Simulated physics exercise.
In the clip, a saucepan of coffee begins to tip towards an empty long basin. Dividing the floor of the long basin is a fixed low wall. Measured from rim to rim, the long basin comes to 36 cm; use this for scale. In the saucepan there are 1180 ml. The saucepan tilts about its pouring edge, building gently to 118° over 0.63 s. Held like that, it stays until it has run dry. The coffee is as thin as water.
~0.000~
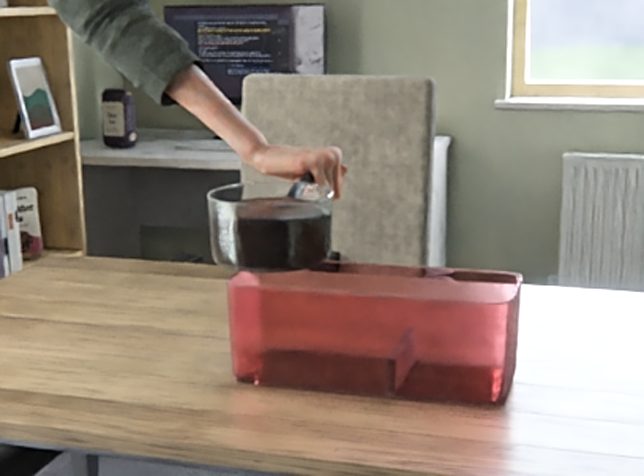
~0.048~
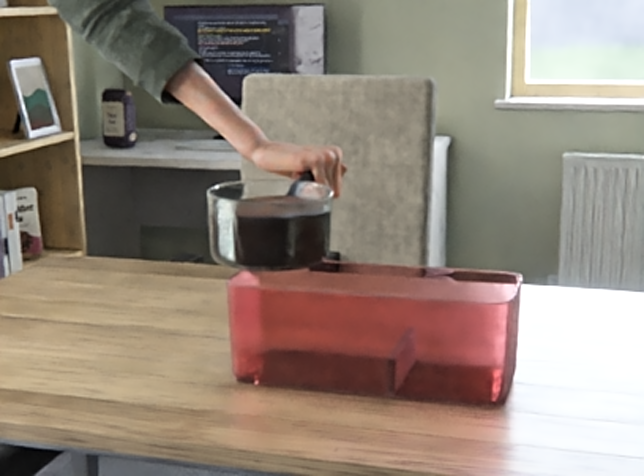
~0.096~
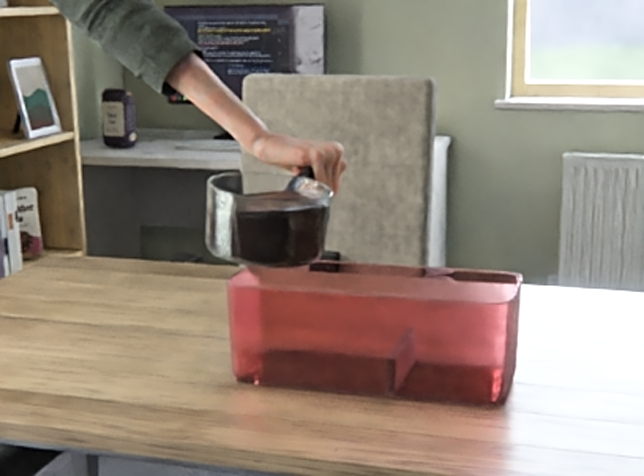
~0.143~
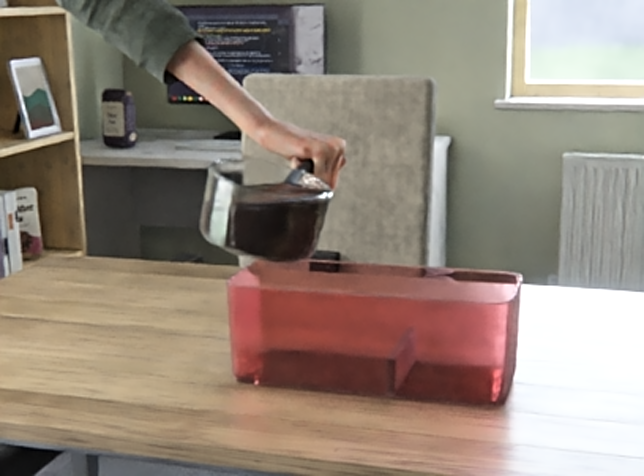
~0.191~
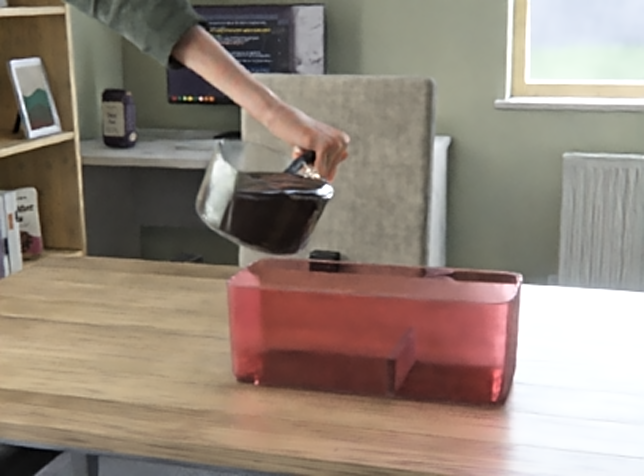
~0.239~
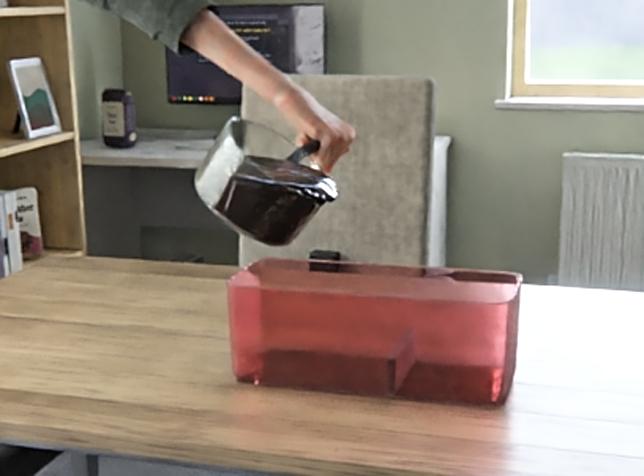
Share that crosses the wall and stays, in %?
54 %.
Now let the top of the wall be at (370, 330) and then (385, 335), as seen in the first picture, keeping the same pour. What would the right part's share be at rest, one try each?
Respectively 70 and 65 %.
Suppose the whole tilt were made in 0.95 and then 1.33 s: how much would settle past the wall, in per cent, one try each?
55 and 70 %.
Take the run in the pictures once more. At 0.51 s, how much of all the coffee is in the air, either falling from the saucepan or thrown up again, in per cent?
About 50 per cent.
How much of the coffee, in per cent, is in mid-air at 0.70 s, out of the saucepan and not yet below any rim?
Some 10 per cent.
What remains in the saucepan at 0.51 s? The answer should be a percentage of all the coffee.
Around 40 percent.
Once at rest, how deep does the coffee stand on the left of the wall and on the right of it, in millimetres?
The left side settles near 18 mm and the right side near 36 mm.
Then, 0.51 s in, the tilt is 107° and 39 per cent is still to pour, 6 is left of the wall and 5 right of it.
Then, 0.70 s in, the tilt is 118° and 2 per cent is still to pour, 10 is left of the wall and 78 right of it.
Then, 0.91 s in, the tilt is 118° and 2 per cent is still to pour, 20 is left of the wall and 45 right of it.
Then, 1.13 s in, the tilt is 118° and 2 per cent is still to pour, 30 is left of the wall and 61 right of it.
Finally, 40 per cent lies left of the wall, 54 right of it and 6 outside.
